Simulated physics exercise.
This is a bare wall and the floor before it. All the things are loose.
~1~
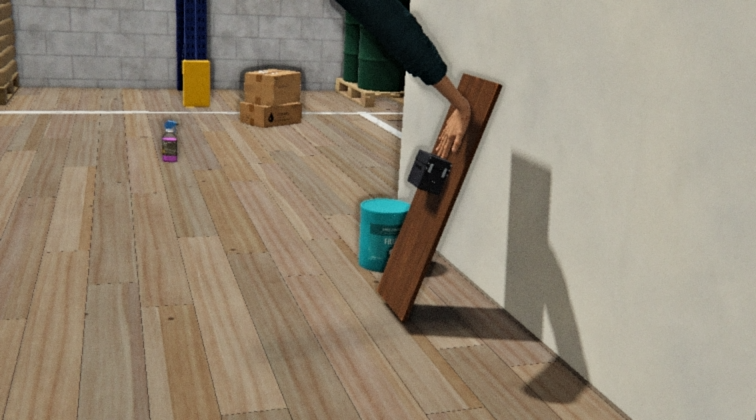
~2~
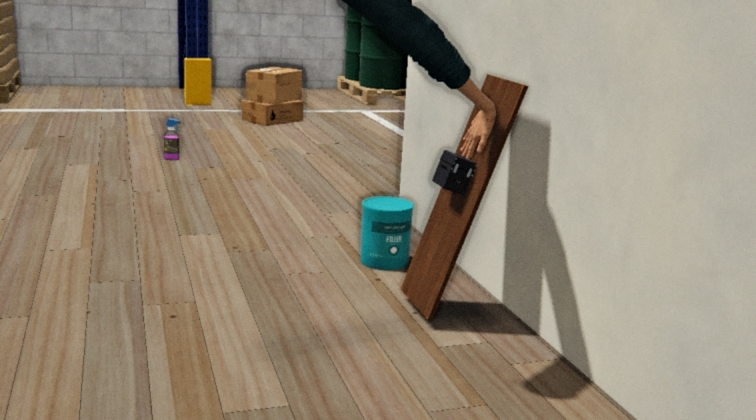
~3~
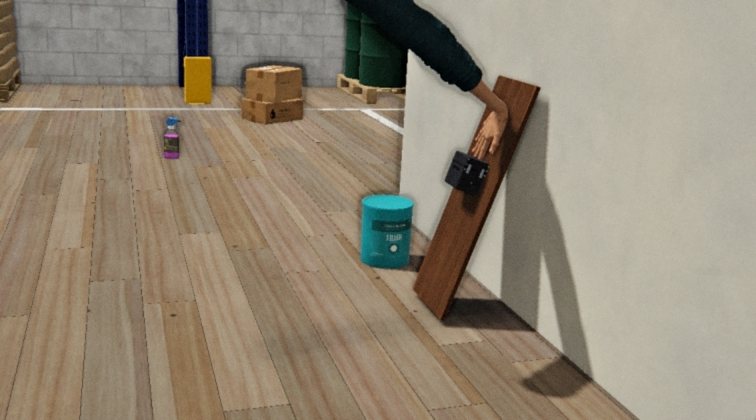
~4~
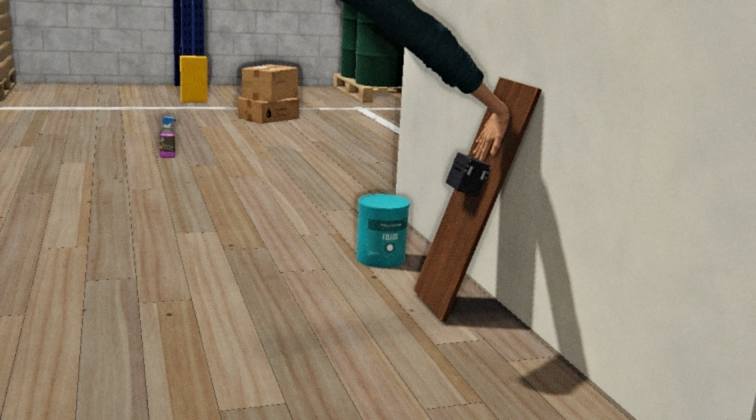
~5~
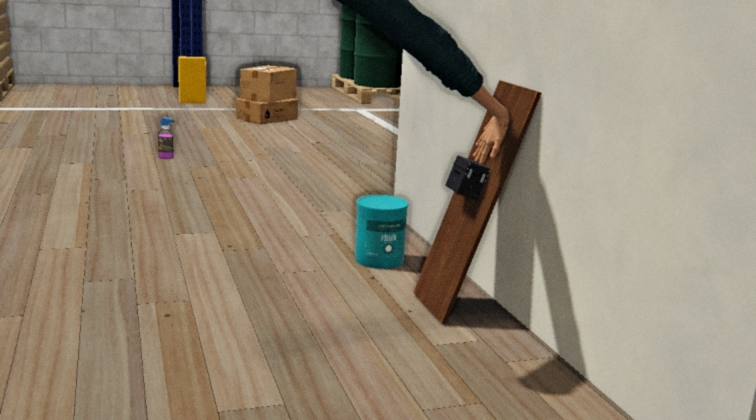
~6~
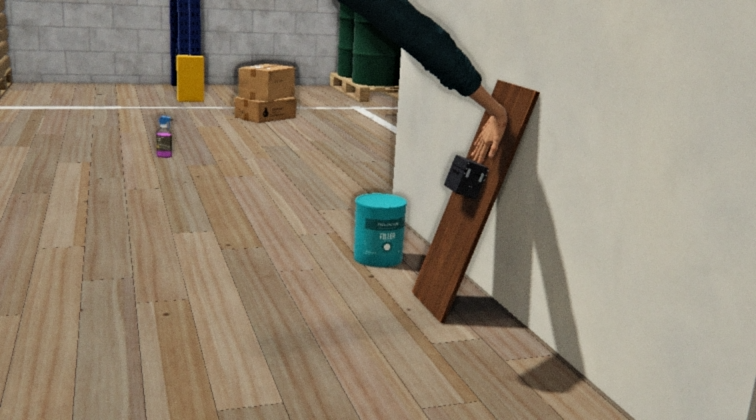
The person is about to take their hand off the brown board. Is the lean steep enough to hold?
As it turns out, it stays up.
Then, 0.20 s after the last picture, nothing has stirred.
Then, 0.50 s after the last picture, brown board resting near (471, 199).
At rest, both in place. Seen from the same camera at the end, brown board near (471, 199). The board holds.
